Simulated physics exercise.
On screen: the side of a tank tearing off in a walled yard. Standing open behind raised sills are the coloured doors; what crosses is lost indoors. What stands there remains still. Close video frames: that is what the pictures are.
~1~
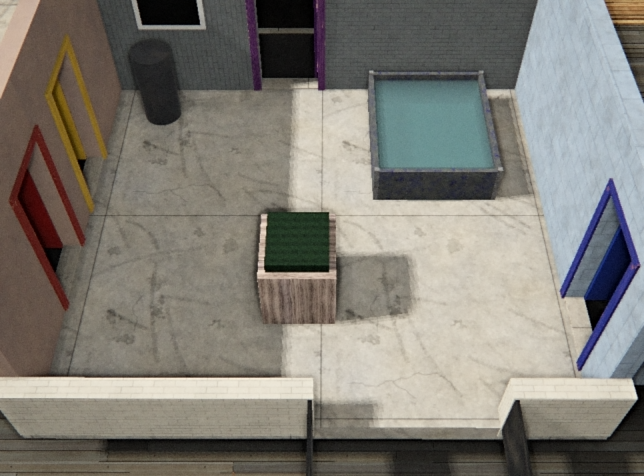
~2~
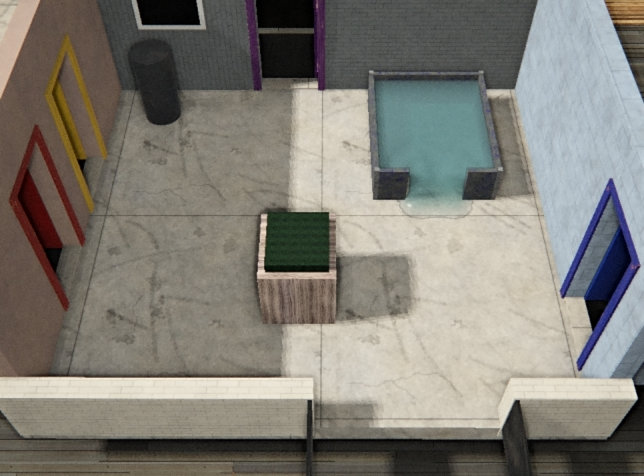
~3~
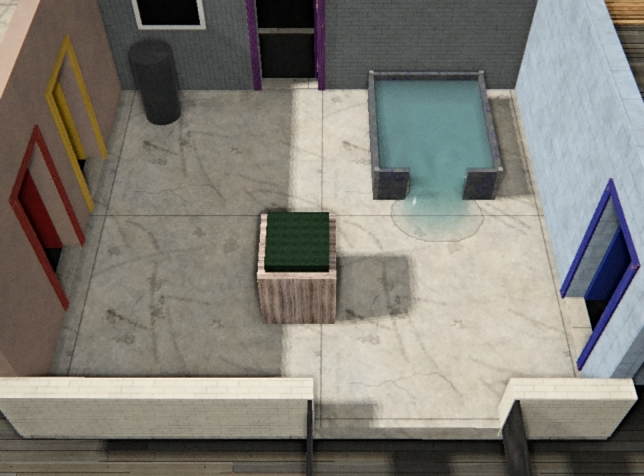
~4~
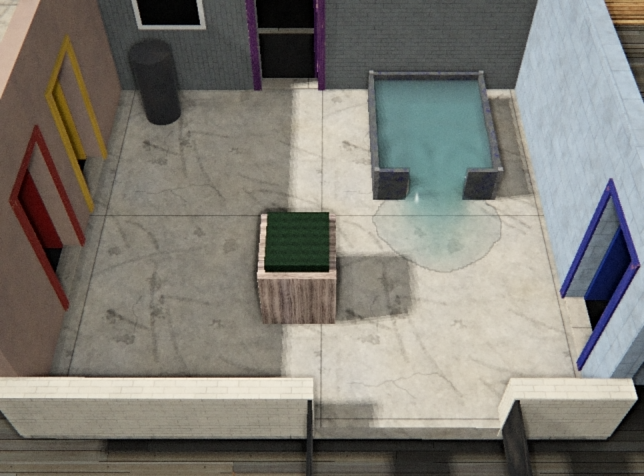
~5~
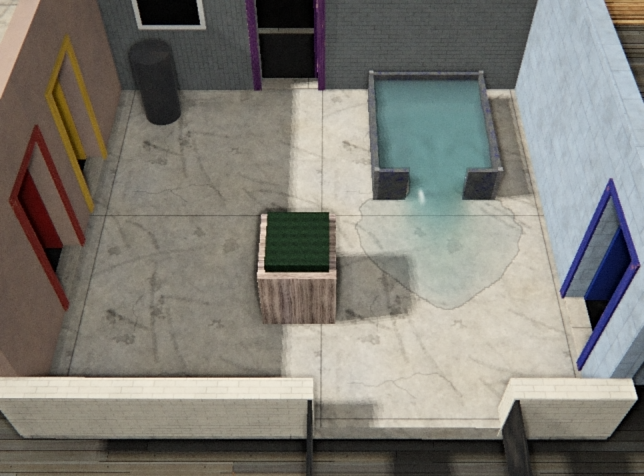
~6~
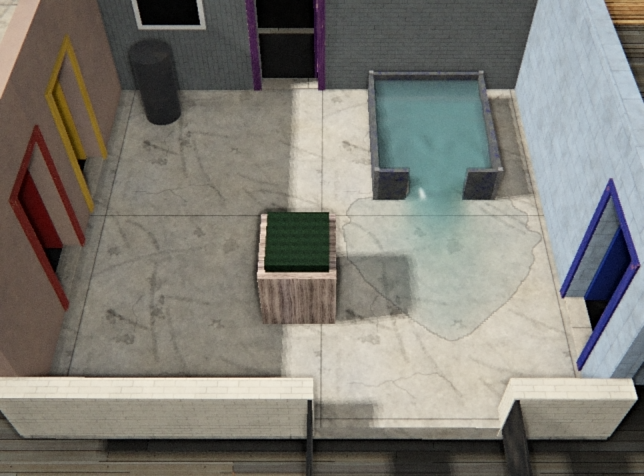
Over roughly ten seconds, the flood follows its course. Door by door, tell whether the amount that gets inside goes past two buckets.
In the end the blue door gets overrun I think. The purple door holds up fine I think. The yellow door holds up fine I think. The red door holds up fine I think.
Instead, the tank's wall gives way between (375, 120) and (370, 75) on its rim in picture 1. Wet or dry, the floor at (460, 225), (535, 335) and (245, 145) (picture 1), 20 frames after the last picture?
In turn: Untouched, then untouched, then inundated.
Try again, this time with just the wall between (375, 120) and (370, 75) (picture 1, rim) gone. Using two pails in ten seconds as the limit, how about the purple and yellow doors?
Looking at both, the purple one exceeds the mark while the yellow one exceeds the mark.
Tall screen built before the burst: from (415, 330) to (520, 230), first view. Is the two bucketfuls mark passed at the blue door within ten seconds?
Blue: Falls short.
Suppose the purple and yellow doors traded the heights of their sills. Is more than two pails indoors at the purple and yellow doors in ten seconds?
As it turns out, the purple door one keeps within bounds and the yellow door one keeps within bounds.
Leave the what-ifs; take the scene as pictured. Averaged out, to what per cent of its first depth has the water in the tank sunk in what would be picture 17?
Roughly 60 %.
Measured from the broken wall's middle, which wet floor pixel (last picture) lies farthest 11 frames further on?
The farthest wet spot is near (245, 407).
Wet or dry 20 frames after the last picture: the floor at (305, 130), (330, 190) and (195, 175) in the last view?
In turn, the points end up high and dry, high and dry and high and dry.
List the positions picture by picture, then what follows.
The first picture shows the open tank at (431, 123) is whole and still.
In the second picture, the front is at (466, 208), out from the gap at (435, 189).
In the third picture, the front is at (457, 235), out from the gap at (435, 190).
In the fourth picture, the front is at (456, 263), out from the gap at (435, 190).
In the fifth picture, the front is at (452, 302), out from the gap at (435, 189).
In the sixth picture, water pours out at (435, 189) and has run to (460, 330).
A moment on, water covers 25 % of the floor; the blue door wet at the sill, nothing in, the purple door not reached, the yellow door not reached, the red door not reached.
Next, water covers 30 % of the floor; the blue door under two buckets in, the purple door not reached, the yellow door not reached, the red door not reached.
Then, water covers 30 % of the floor; the blue door under two buckets in, the purple door not reached, the yellow door not reached, the red door not reached.
Later, water covers 35 % of the floor; the blue door over two buckets in, the purple door not reached, the yellow door not reached, the red door not reached.
In the end, water covers 50 % of the floor; the blue door over two buckets in, the purple door not reached, the yellow door not reached, the red door wet at the sill, nothing in.
